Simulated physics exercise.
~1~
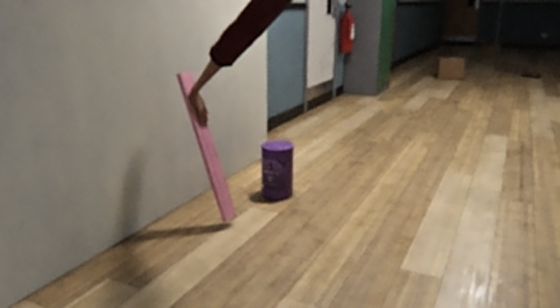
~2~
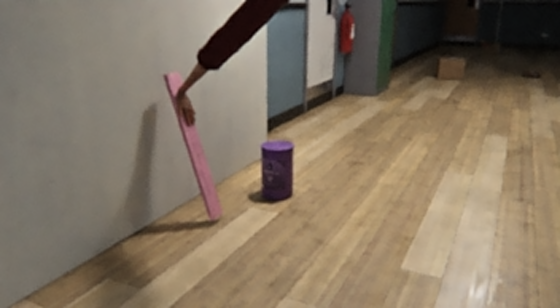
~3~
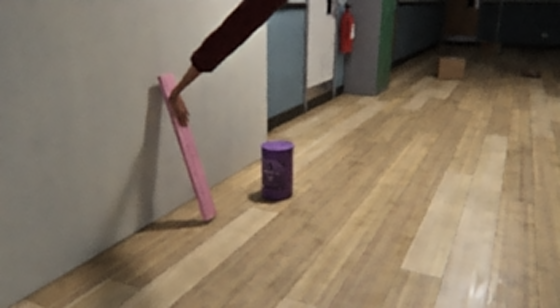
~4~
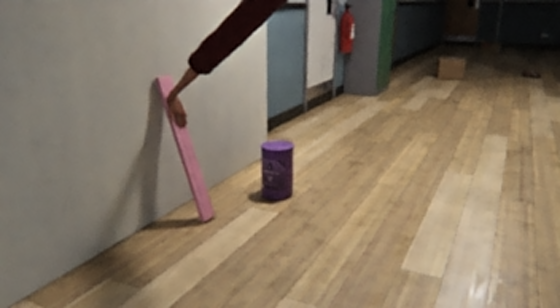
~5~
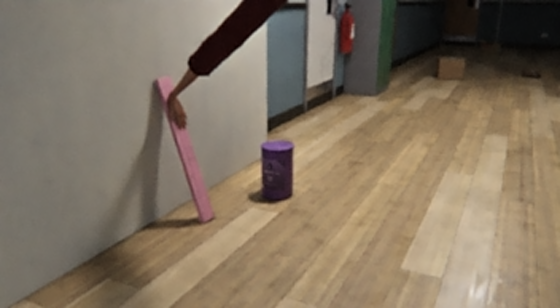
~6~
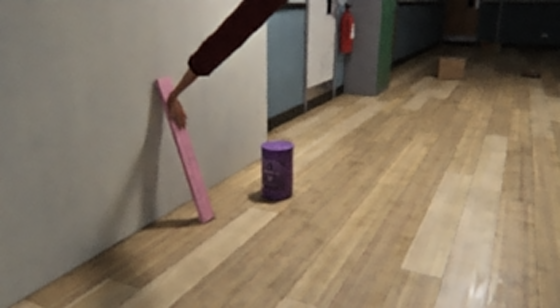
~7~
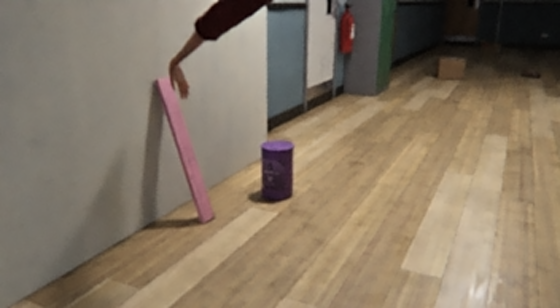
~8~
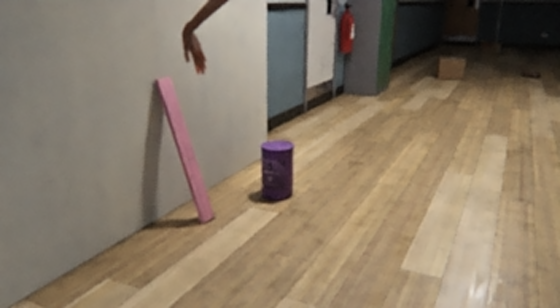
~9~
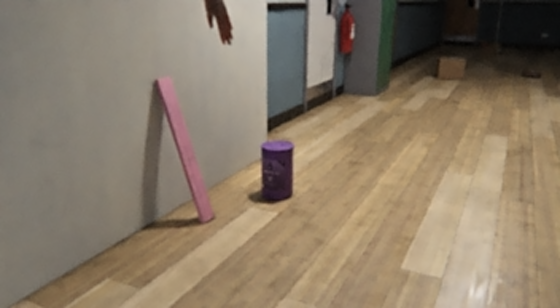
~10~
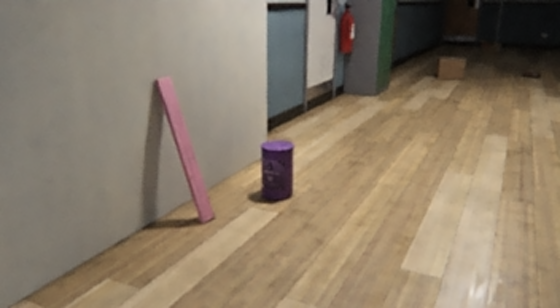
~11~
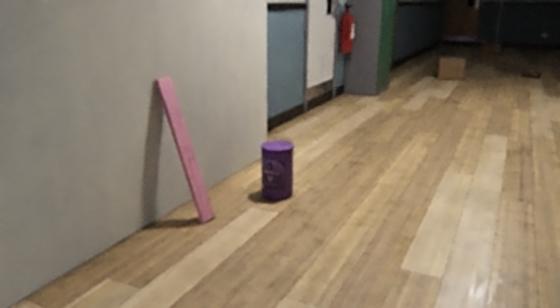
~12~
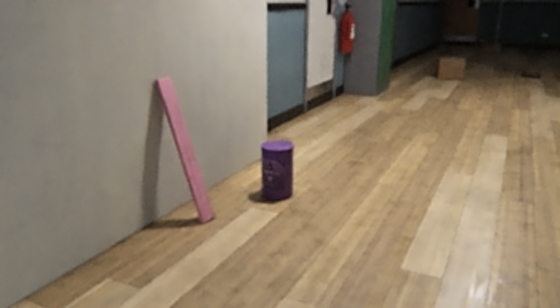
On a wooden floor beside a bare grey wall, a hand holds a pink plank upright at a slant, with a purple pail standing just to its right. The arm, in a dark red sleeve, moves the plank a short way left until its top rests against the wall. The hand stays on the plank for a moment, keeping it still. Then the fingers let go, and the hand draws back upward and out of view. The plank does not slip and remains leaning on the wall, while the pail stands unmoved beside it.
